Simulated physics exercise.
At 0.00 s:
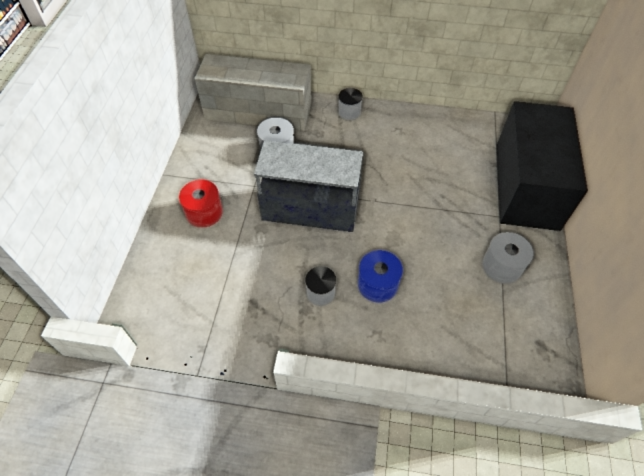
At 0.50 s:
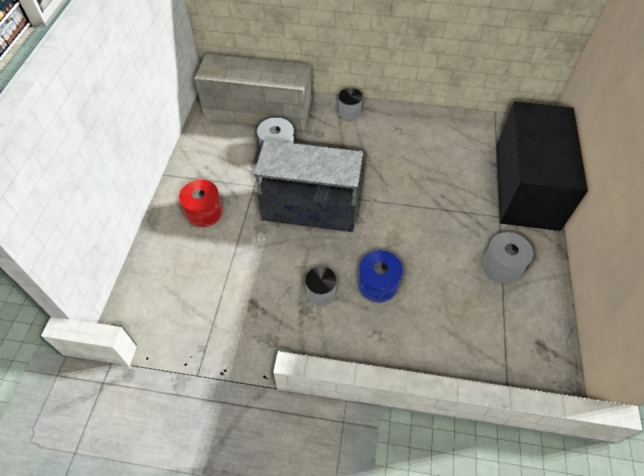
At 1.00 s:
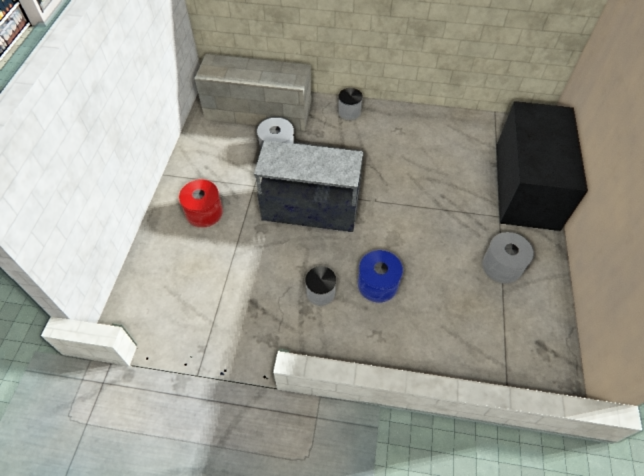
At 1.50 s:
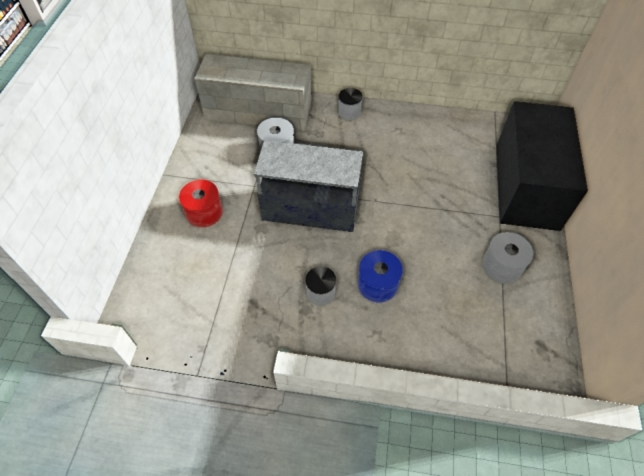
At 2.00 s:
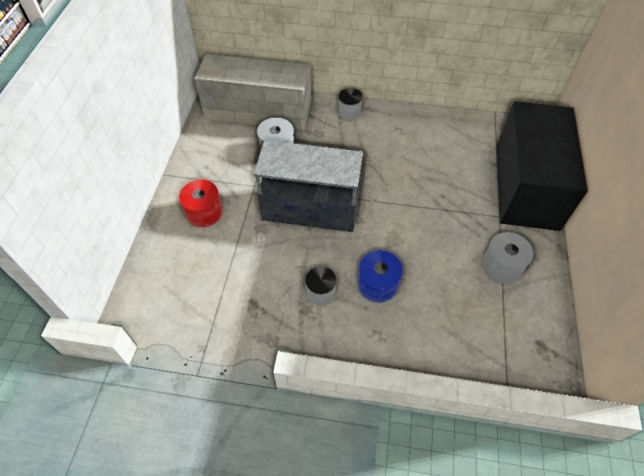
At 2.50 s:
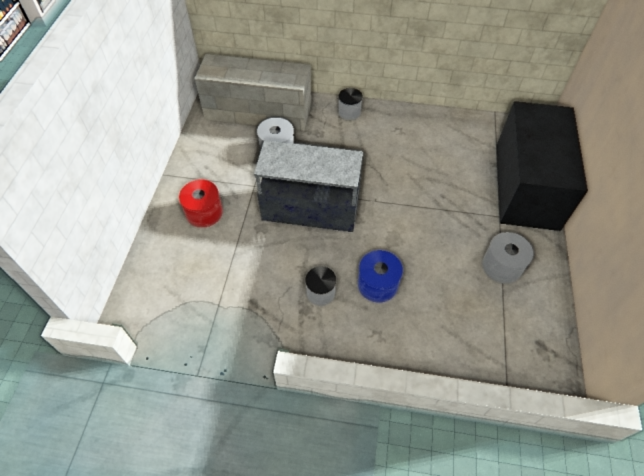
A black block stands at the right of a walled, stone-floored room, seen from high above its open front. A dark counter with a pale top sits near the middle, a grey block behind it, a red tub to its left, a blue tub in front, and grey containers around. Thin water spreads across the paving outside, then fans slightly through the doorway, while the objects and camera stay still.
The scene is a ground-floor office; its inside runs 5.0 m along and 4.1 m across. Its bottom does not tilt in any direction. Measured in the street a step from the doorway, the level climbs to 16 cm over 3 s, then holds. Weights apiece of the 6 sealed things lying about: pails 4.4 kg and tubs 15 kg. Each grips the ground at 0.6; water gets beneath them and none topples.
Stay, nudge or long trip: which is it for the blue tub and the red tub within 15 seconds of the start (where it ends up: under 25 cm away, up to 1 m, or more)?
By then the blue tub hardly moves and the red tub covers a big distance.
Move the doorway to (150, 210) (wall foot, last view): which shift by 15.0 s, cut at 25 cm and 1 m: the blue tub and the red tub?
The blue tub remains where it was, while the red tub covers a long distance.
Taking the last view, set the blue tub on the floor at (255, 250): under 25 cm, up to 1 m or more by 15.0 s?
Outcome - it ends up well away.
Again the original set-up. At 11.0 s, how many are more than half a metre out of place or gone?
The number by then is 2.
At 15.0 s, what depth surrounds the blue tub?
I'd say around 8 cm.
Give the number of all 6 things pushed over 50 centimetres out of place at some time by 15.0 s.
I count 4 of them.
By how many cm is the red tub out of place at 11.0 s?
140 cm or so by then.
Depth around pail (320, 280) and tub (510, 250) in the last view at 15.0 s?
7 and 8 cm.
After 3.5 s the blue tub is near (381, 268), 0.0 m from its start, aground; the red tub is near (199, 195), 0.0 m from its start, aground; 0 afloat.
After 6.8 s the blue tub is near (381, 268), 0.0 m from its start, aground; the red tub is near (198, 189), 0.1 m from its start, aground; 0 afloat.
After 11.0 s the blue tub is near (381, 268), 0.0 m from its start, aground; the red tub is near (201, 111), 1.4 m from its start, afloat; 1 afloat.
After 15.0 s the blue tub is near (381, 269), 0.0 m from its start, aground; the red tub is near (193, 110), 1.4 m from its start, aground; 2 afloat.
